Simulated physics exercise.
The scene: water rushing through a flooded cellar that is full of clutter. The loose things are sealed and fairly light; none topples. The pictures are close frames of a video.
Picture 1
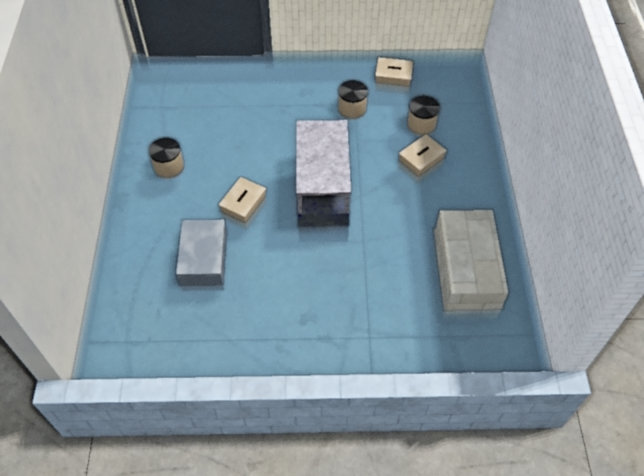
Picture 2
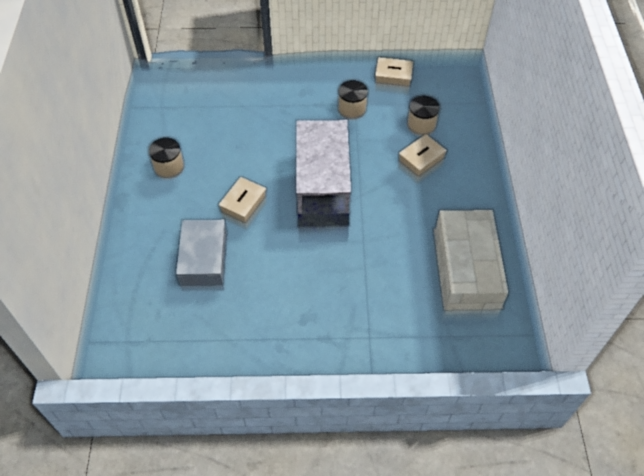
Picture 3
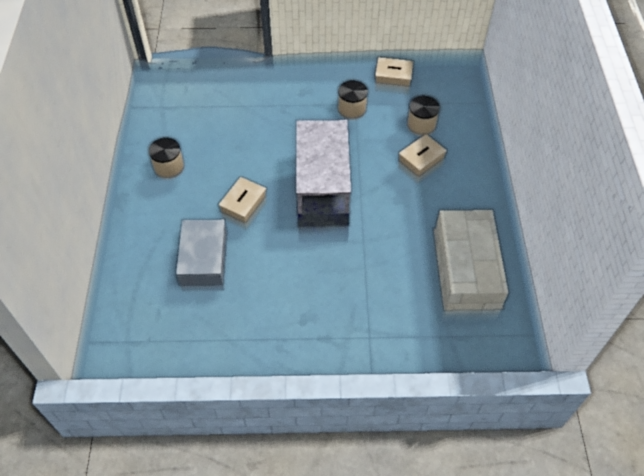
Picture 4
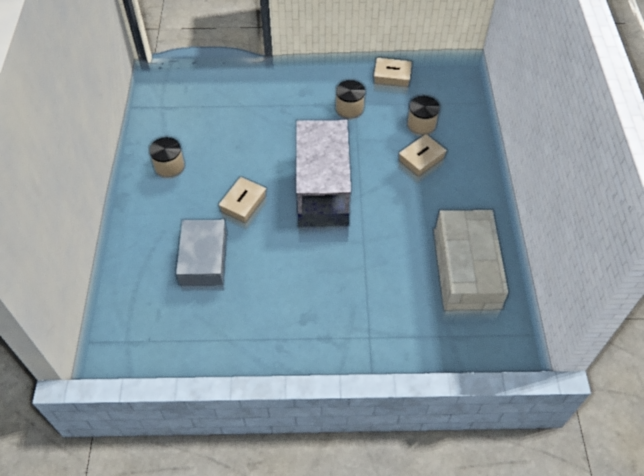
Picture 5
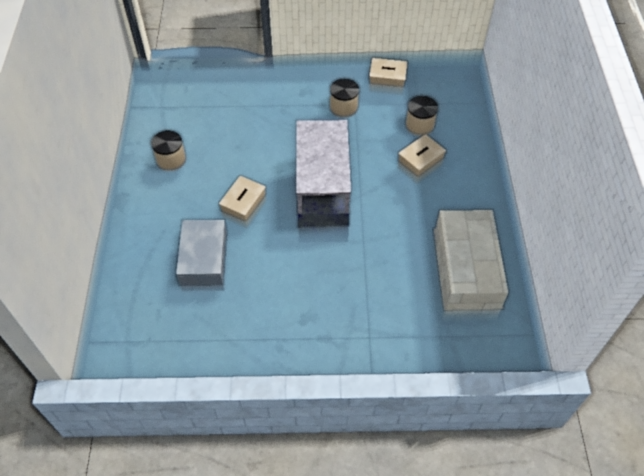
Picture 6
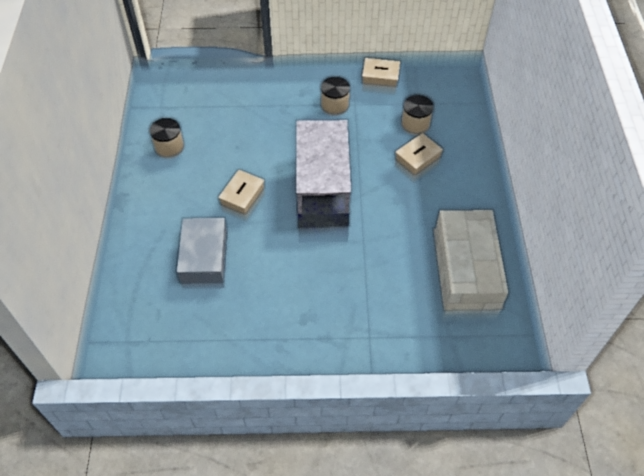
A flooded, walled room with blue water across its floor is seen from a high, fixed viewpoint. A marbled block stands near the centre, with a blue-grey block at lower left, a stone-coloured one at right, and dark-topped round tubs and tan slotted boxes scattered between. The dark panel at the back left disappears, opening a gap where the water ripples, then the tubs and boxes drift slightly, mostly toward it.
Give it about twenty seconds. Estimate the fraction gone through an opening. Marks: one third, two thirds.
It is at least two thirds.
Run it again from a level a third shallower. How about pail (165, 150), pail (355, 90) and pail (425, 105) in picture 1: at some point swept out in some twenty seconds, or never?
In turn: Out, gone, gone.
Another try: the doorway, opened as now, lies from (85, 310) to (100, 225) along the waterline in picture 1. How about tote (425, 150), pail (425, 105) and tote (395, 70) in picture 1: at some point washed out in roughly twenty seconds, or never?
In turn: Inside, kept in, left behind.
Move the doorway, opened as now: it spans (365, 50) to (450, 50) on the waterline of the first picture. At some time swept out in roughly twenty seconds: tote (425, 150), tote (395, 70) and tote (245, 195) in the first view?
In turn: Out, out, gone.
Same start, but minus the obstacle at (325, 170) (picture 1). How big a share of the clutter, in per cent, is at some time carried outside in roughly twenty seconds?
Roughly 100 per cent.
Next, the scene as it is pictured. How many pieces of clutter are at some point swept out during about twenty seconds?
7 of them.
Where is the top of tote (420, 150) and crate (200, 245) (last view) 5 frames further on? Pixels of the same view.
Around (393, 127) and (190, 193).
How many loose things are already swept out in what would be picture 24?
That makes 4.
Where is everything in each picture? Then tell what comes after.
A pail at (164, 149) floats; a pail at (353, 91) floats; 0 of 7 have shifted, in the first picture.
A pail at (164, 149), afloat; a pail at (353, 91) floats; 0 of 7 have shifted, in the second picture.
A pail at (164, 149) floats; a pail at (353, 91) floats; 0 of 7 have shifted, in the third picture.
A pail at (165, 149) floats; a pail at (351, 90), afloat, close to its start; 0 of 7 have shifted, in the fourth picture.
A pail at (166, 142) floats, close to its start; a pail at (345, 89), afloat, close to its start; 3 of 7 have shifted, in the fifth picture.
A pail at (165, 129), afloat, a stride from its start; a pail at (335, 87), afloat, close to its start; 5 of 7 have shifted, in the sixth picture.
A moment on, 0 of 7 are out; 7 afloat.
Next, 4 of 7 are out; 3 afloat.
Later, 7 of 7 are out; 0 afloat.
In the end, 7 of 7 are out; 0 afloat.
